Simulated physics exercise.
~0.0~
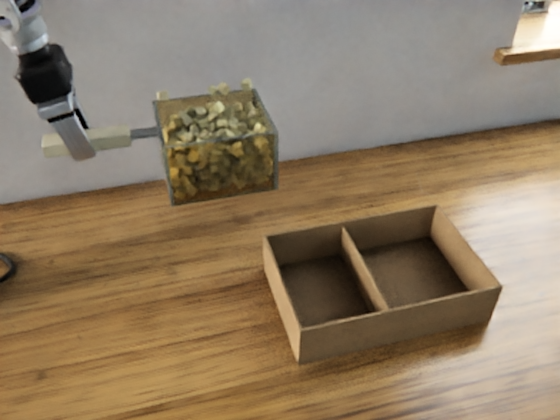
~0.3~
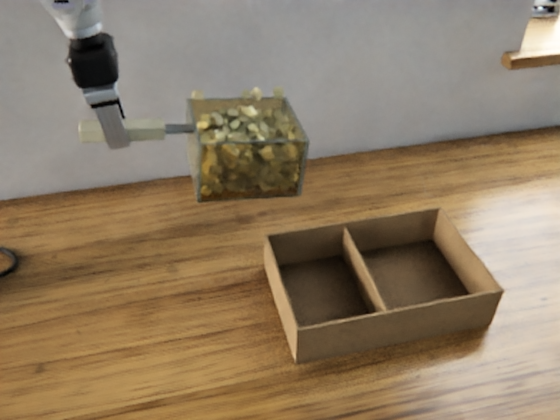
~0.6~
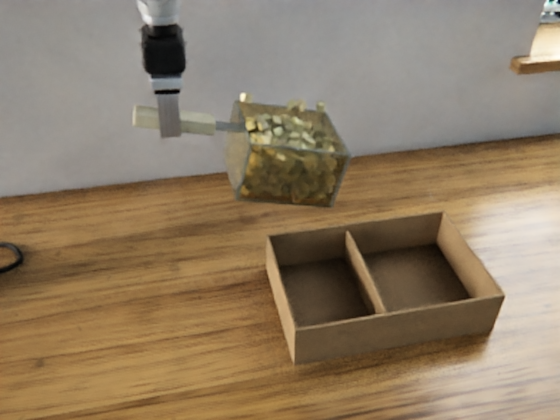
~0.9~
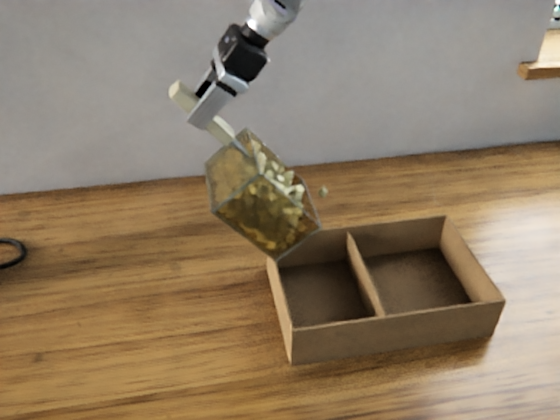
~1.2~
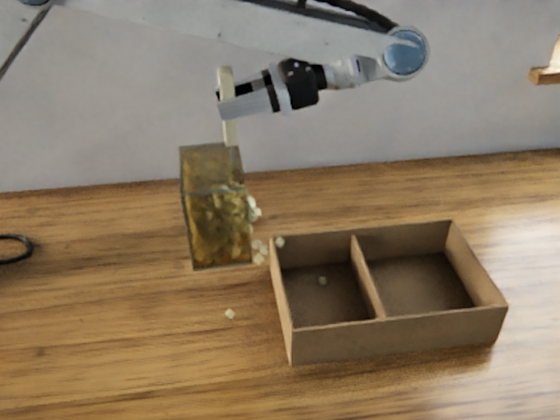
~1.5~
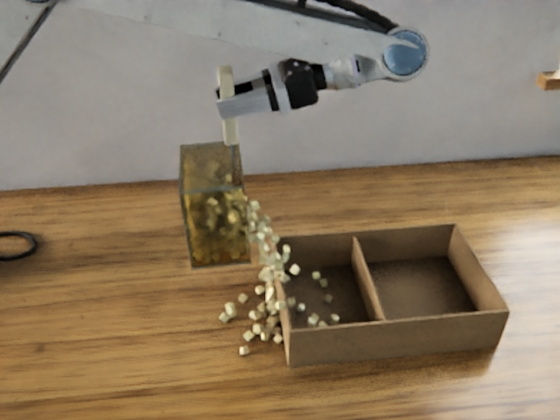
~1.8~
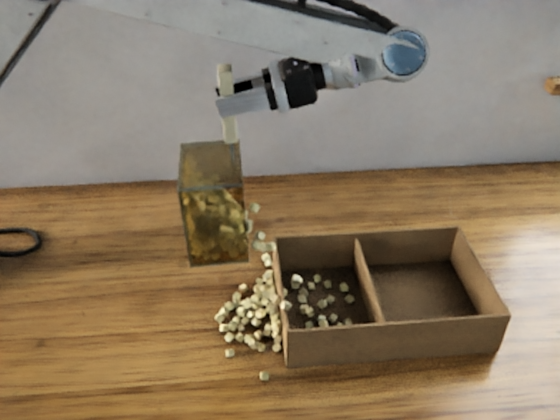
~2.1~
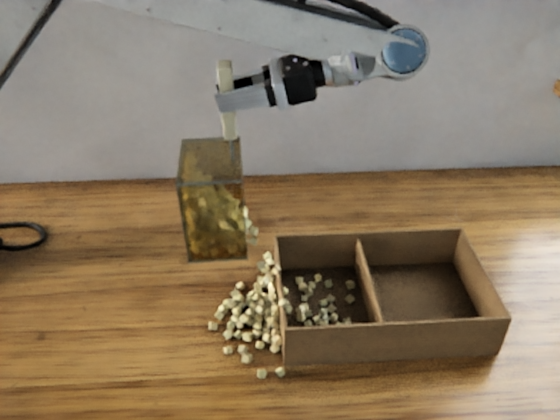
On a wooden table, a robot arm tips diced pieces partly into a divided tray, spilling many.
